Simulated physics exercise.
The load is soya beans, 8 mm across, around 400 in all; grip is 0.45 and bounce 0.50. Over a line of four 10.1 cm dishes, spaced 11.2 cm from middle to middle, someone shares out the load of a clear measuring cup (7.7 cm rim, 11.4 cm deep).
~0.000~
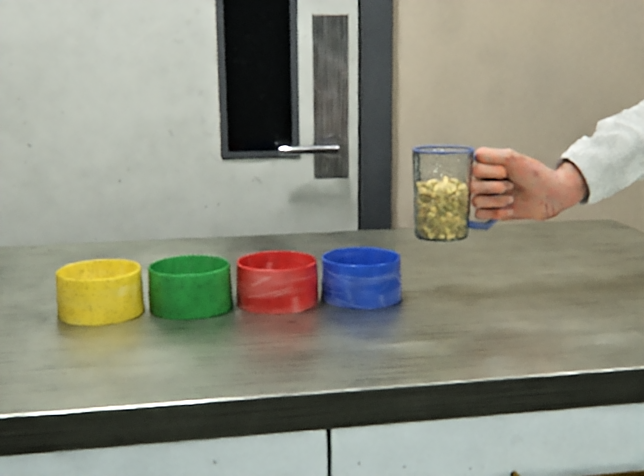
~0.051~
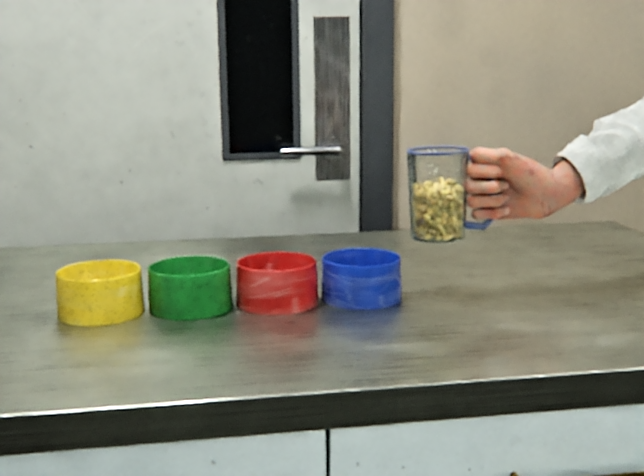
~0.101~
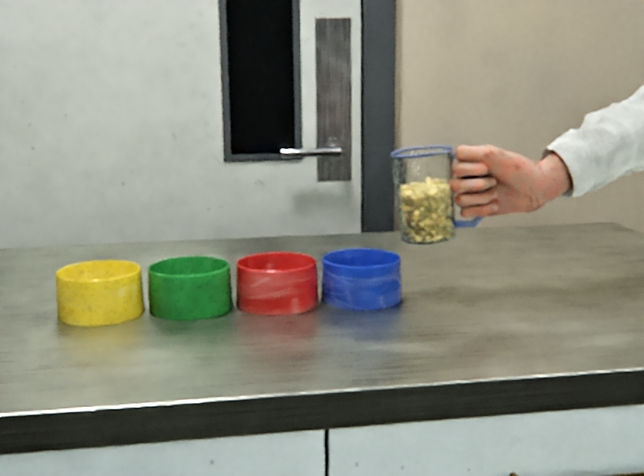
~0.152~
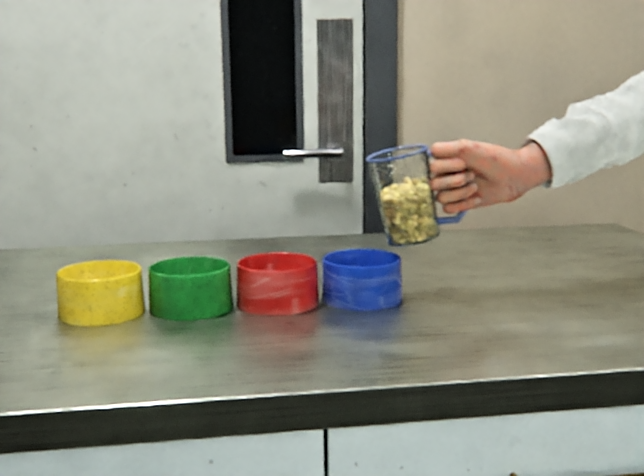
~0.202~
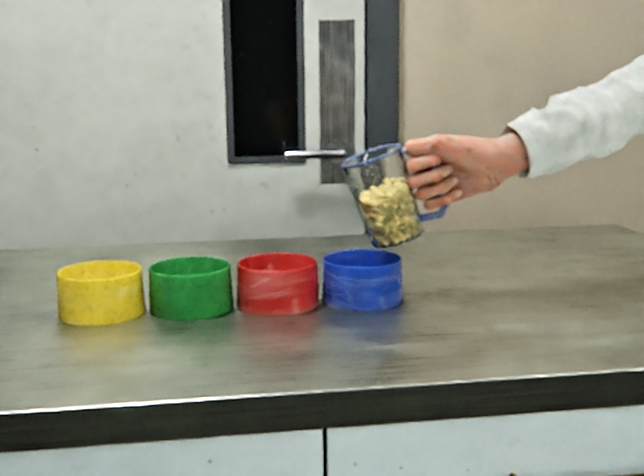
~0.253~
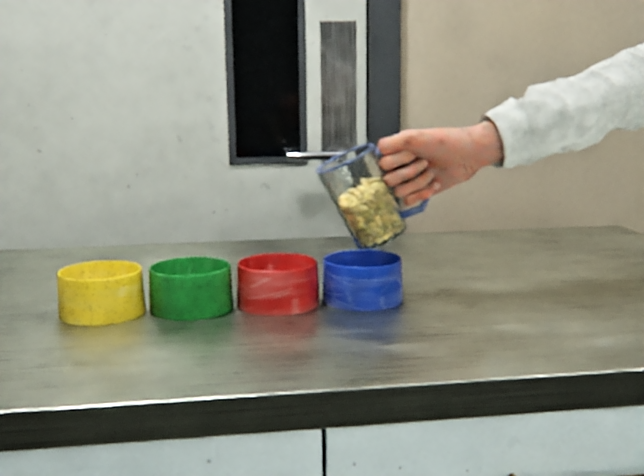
A clear measuring cup of soya beans, held by a hand at the right, moves left above a counter, tilting leftward as it comes over the blue dish at the right end of a row of four coloured dishes.
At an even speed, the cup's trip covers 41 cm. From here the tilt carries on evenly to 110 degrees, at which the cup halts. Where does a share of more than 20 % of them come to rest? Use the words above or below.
Red - below; blue - below; green - below; yellow - above; counter - above.
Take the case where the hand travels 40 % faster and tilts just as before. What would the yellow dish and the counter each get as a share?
In that case: Yellow 80, and counter 20.
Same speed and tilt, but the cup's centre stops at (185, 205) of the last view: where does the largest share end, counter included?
Result: Biggest portion at yellow.
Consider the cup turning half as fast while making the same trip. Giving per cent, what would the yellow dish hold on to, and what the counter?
It would be yellow 90 and counter 10.
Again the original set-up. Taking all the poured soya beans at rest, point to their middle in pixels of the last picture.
Once everything settles, the centre is around (80, 307).
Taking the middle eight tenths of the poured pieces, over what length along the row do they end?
That stretch comes to around 22 cm.
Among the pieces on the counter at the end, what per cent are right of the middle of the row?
It's close to 0 in a hundred.
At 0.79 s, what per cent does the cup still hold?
Around 100 per cent of the load.
Then, at 0.57 s, tilt 66 degrees; cup holds 100 %.
After 0.79 s, tilt 95 degrees; cup holds 100 %.
Then, at 1.11 s, tilt 110 degrees; cup holds 25 %, yellow 40 %.
In the end, at 2.2 s, red 0 %, blue 0 %, green 0 %, yellow 65 %, counter 35 %.
